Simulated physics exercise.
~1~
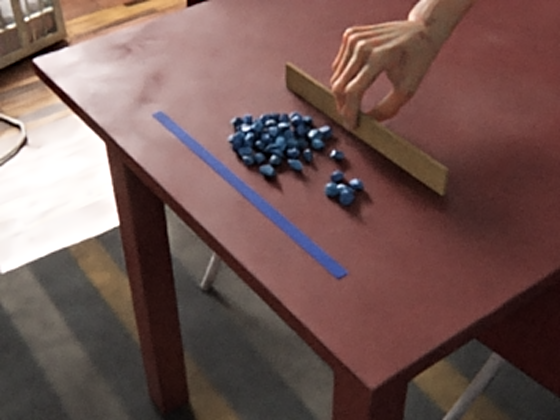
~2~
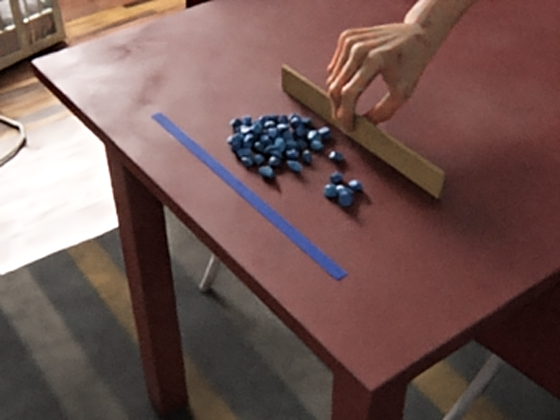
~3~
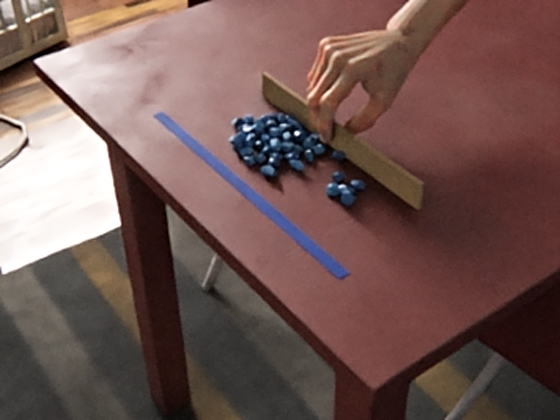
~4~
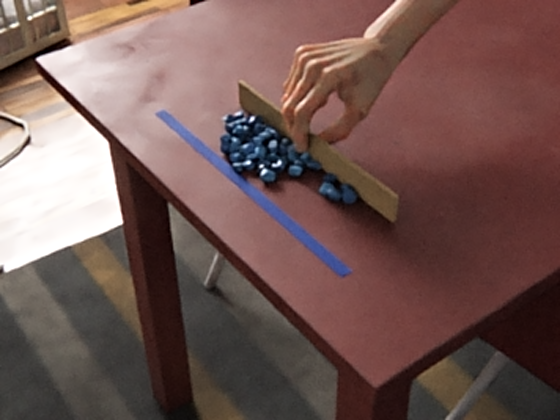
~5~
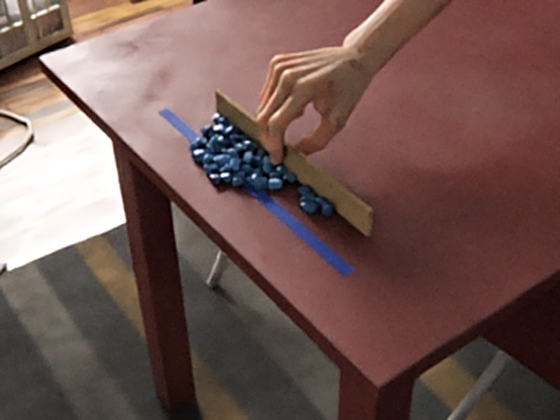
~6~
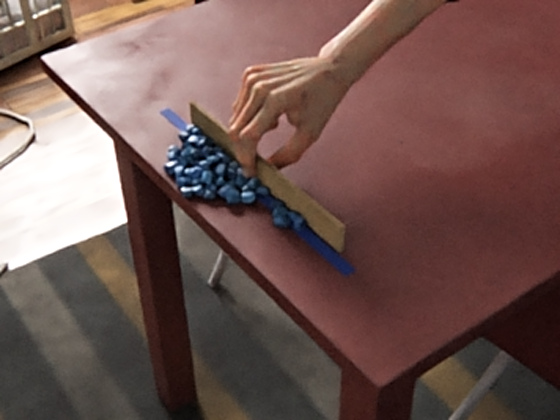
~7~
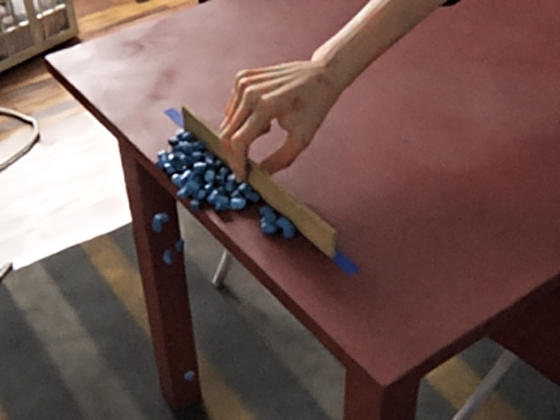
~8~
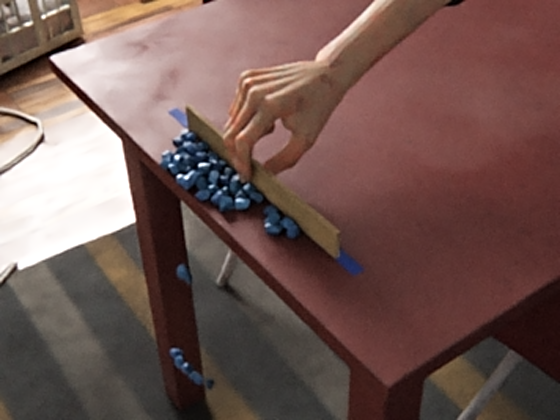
To begin with, two heaps of small blue stones, one large and one small, lie on a reddish table between a strip of blue tape and an upright piece of tan card held by a hand. The hand slides the card left and down toward the tape, gathering the larger heap first, then the smaller one. Both heaps are pushed across the tape toward the table's edge. The card stops along the tape as a few stones from the larger heap drop past the table leg. Most stones remain on the table, including the whole smaller heap.
